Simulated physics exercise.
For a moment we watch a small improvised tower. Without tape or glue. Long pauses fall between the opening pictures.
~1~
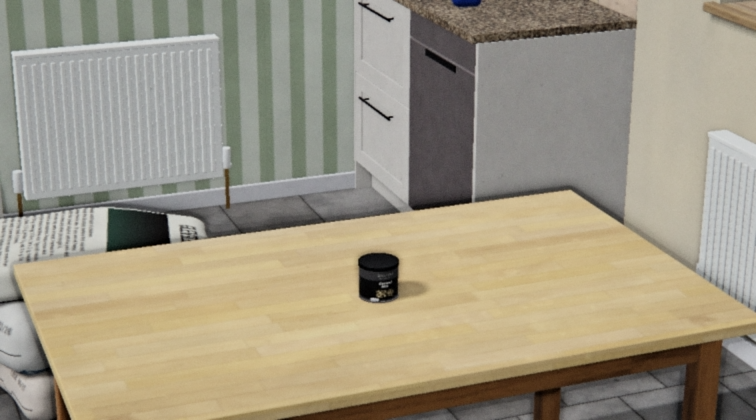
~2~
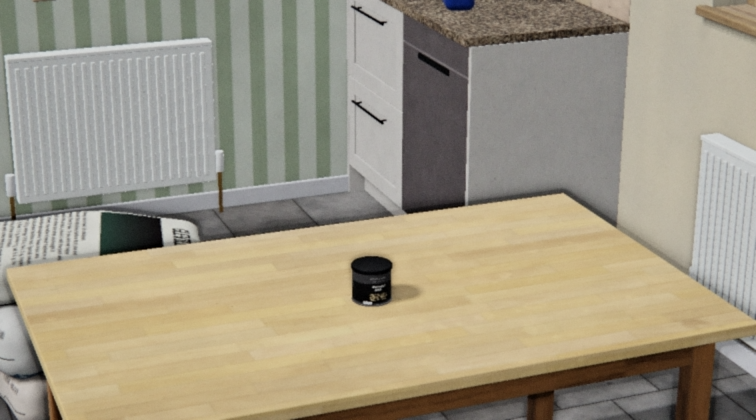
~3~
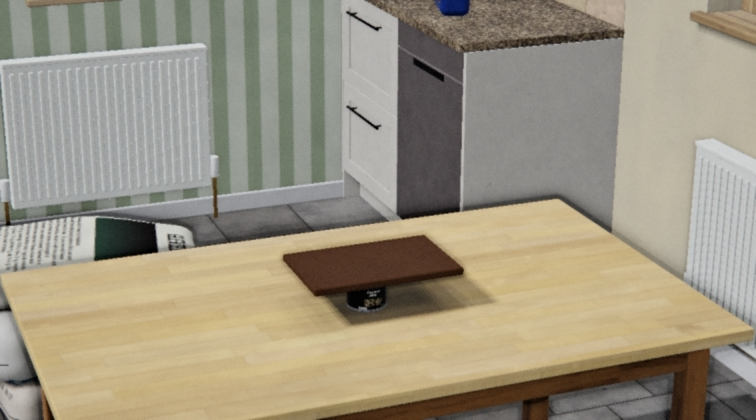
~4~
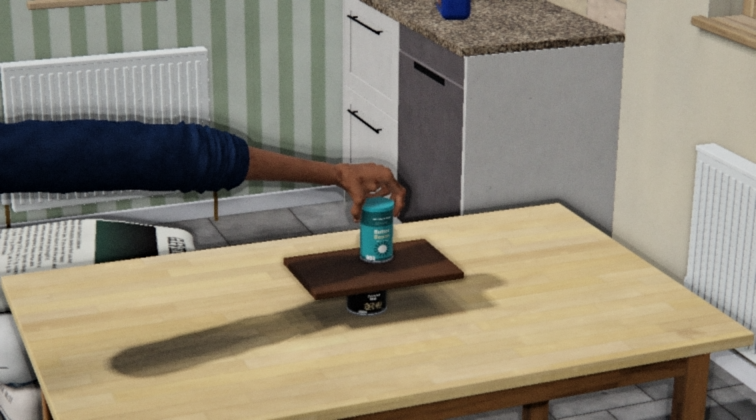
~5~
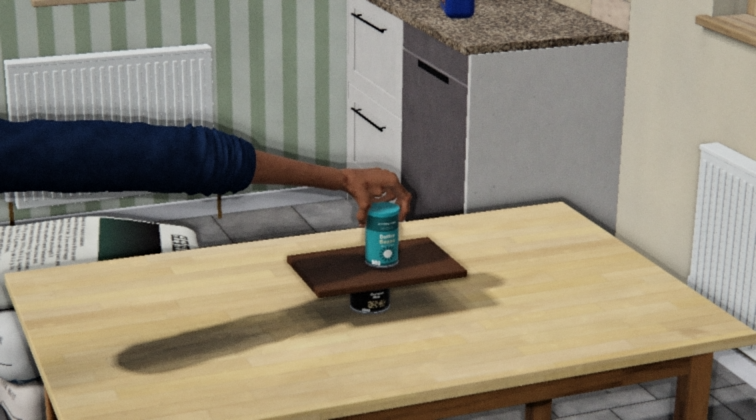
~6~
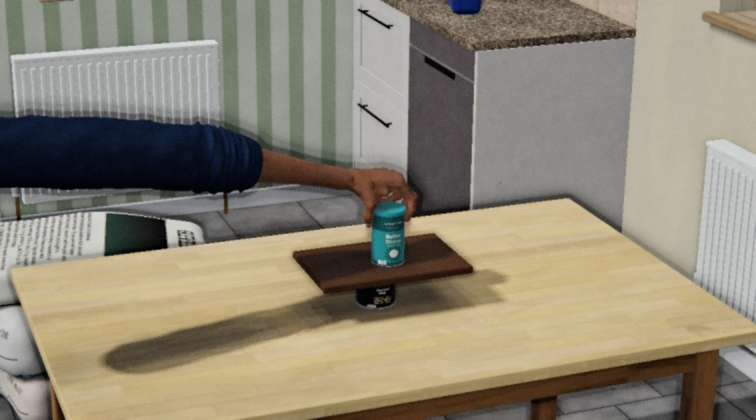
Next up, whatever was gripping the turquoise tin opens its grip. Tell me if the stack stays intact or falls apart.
The stack stays intact.
Then, 0.60 s after the last picture, nothing has stirred.
Then, 1.40 s after the last picture, turquoise tin resting near (388, 235).
At rest, all 3 in place. Seen from the same camera at the end, turquoise tin near (388, 235). The stack stays up.
